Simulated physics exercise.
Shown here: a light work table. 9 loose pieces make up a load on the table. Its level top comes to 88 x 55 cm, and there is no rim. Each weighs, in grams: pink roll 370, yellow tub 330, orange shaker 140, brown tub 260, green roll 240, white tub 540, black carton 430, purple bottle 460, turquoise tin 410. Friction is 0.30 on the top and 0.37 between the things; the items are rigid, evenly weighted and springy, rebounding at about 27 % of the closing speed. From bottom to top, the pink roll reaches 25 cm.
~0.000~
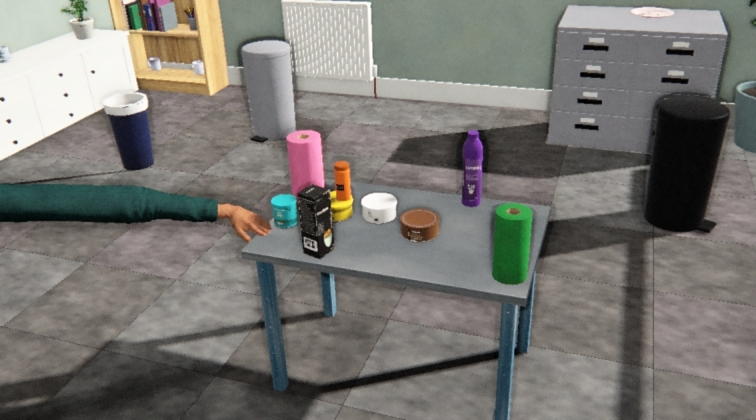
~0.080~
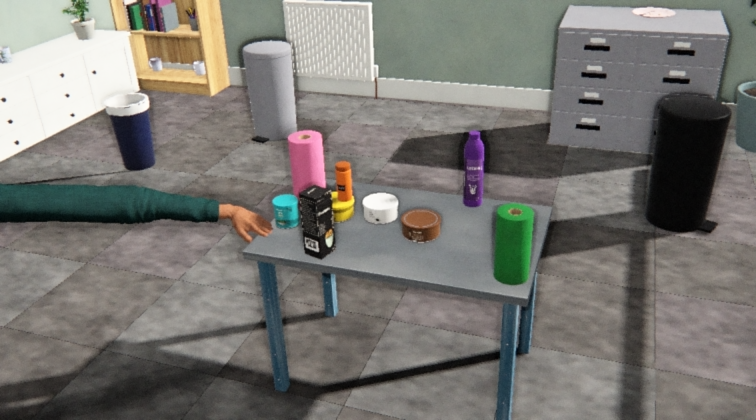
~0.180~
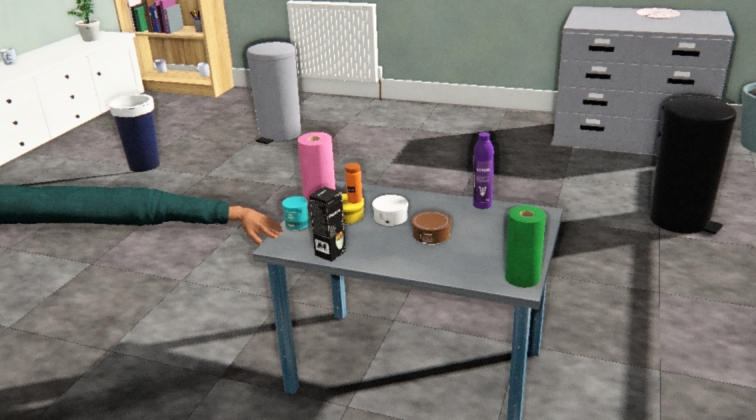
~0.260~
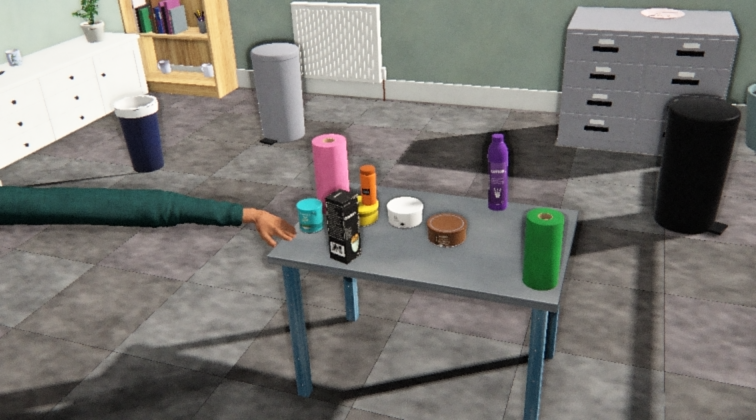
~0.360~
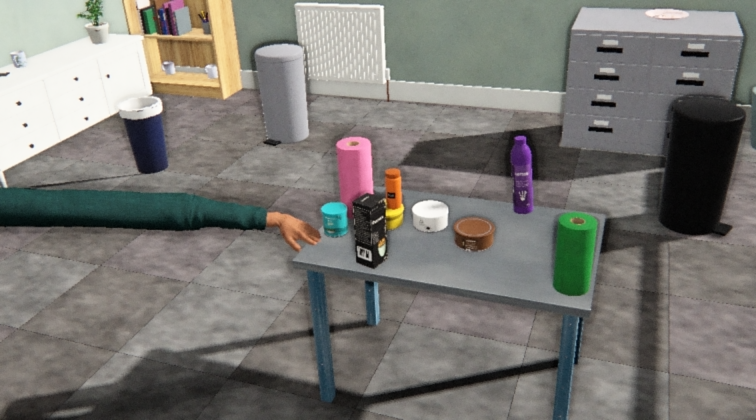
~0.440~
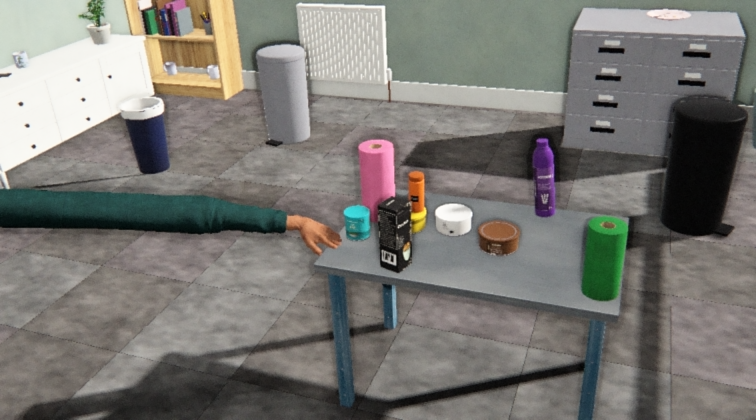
The footage shows a green-sleeved arm with its hand at the left edge of a grey table holding rolls, tubs, a carton and bottles; the table stays still at first, then slides steadily rightward, carrying the items along.
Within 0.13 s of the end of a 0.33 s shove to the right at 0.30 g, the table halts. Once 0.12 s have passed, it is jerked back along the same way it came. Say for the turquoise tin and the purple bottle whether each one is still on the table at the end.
The turquoise tin is still there, the purple bottle is not.
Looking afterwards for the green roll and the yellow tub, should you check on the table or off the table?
The green roll winds up out of bounds; the yellow tub stays within bounds.
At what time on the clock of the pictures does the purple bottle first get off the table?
Roughly at the 0.9 s mark.
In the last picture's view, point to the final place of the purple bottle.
Around (620, 362).
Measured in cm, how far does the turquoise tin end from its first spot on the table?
The shift is close to 10 cm.
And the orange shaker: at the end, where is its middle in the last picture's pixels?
In the last view, its centre sits near (386, 189).
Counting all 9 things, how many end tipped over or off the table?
2 of them.
After 0.74 s, table along by 21 cm; green roll now off the table; purple bottle on its side near (608, 213); turquoise tin moved 11 cm near (391, 228).
After 1.04 s, table along by 2 cm; purple bottle now off the table; turquoise tin moved 16 cm near (349, 222); orange shaker moved 16 cm.
In the end (1.9 s), off the table, green roll and purple bottle; not toppled but over 5 cm from the start, pink roll, yellow tub, orange shaker, brown tub, white tub, black carton and turquoise tin. In the last view, turquoise tin near (328, 219), purple bottle near (620, 362).
